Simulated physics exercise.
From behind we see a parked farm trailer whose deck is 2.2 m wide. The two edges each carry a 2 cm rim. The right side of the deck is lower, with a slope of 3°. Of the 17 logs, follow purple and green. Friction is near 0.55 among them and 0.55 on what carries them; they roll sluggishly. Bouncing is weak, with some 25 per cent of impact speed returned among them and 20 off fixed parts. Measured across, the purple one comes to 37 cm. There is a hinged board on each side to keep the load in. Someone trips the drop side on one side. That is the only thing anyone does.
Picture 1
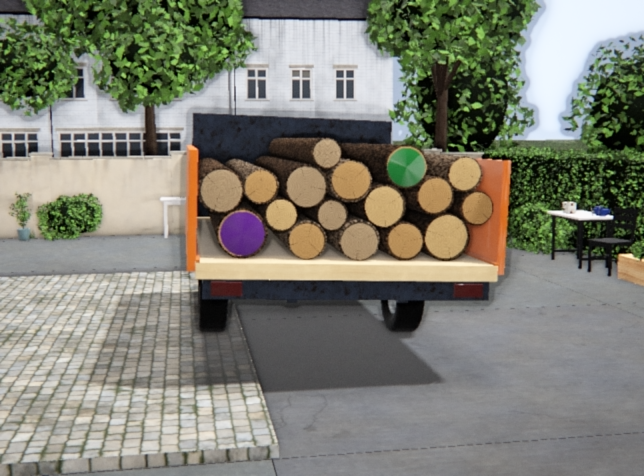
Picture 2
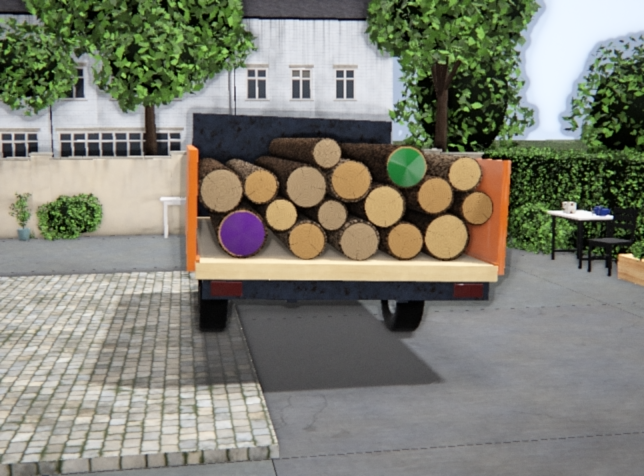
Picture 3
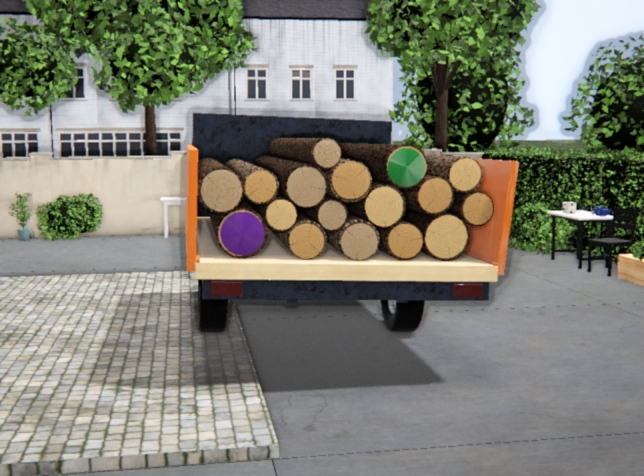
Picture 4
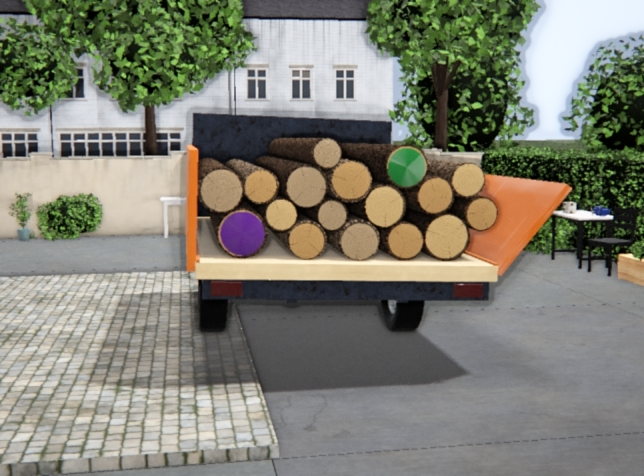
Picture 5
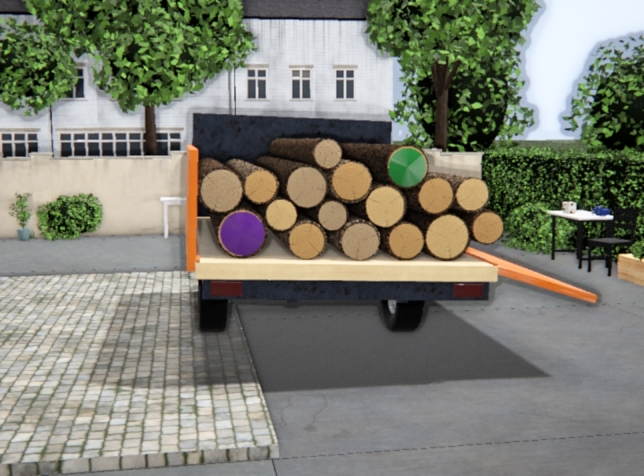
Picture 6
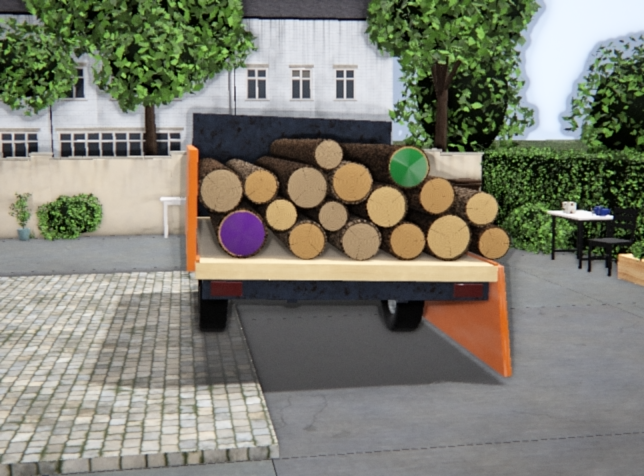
Parked farm trailer loaded with logs, its orange right side board swinging outward and down as the right-hand logs shift slightly right.
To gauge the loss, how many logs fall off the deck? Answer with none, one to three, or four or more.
The count is four or more.
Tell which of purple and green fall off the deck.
Here purple is retained and green leaves.
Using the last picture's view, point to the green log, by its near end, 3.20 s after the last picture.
Roughly at (525, 321).
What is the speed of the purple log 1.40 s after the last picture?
Speed: Around 0.0 m/s.
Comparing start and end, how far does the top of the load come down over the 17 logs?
Some 20 centimetres.
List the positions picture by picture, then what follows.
The first picture shows purple (243, 234), green (407, 167); sides still shut; the deck slopes 3° down to the right; 5 of the 17 make up the bottom layer.
The second picture shows purple (243, 234), green (407, 167); both sides upright.
The third picture shows purple (243, 234), green (407, 167); right board out by 5°, tip at (514, 167).
The fourth picture shows purple (243, 234), green (408, 167); right board out by 40°, tip at (565, 190).
The fifth picture shows purple (243, 234), green (408, 167); right board out by 105°, tip at (591, 298).
The sixth picture shows purple (243, 234), green (409, 167); right board out by 170°, tip at (507, 371).
Another 1.4 s on from the last picture, purple is on the deck, 35 cm from the left edge; green is on the deck, 20 cm from the right edge, rolling right; 4 off so far.
Another 3.2 s on from the last picture, green is dropping off the right side; still the same for purple; 6 off so far.
In the end (5.8 s after the last picture), purple is on the deck, 35 cm from the left edge; green is down on the right; 6 off so far.
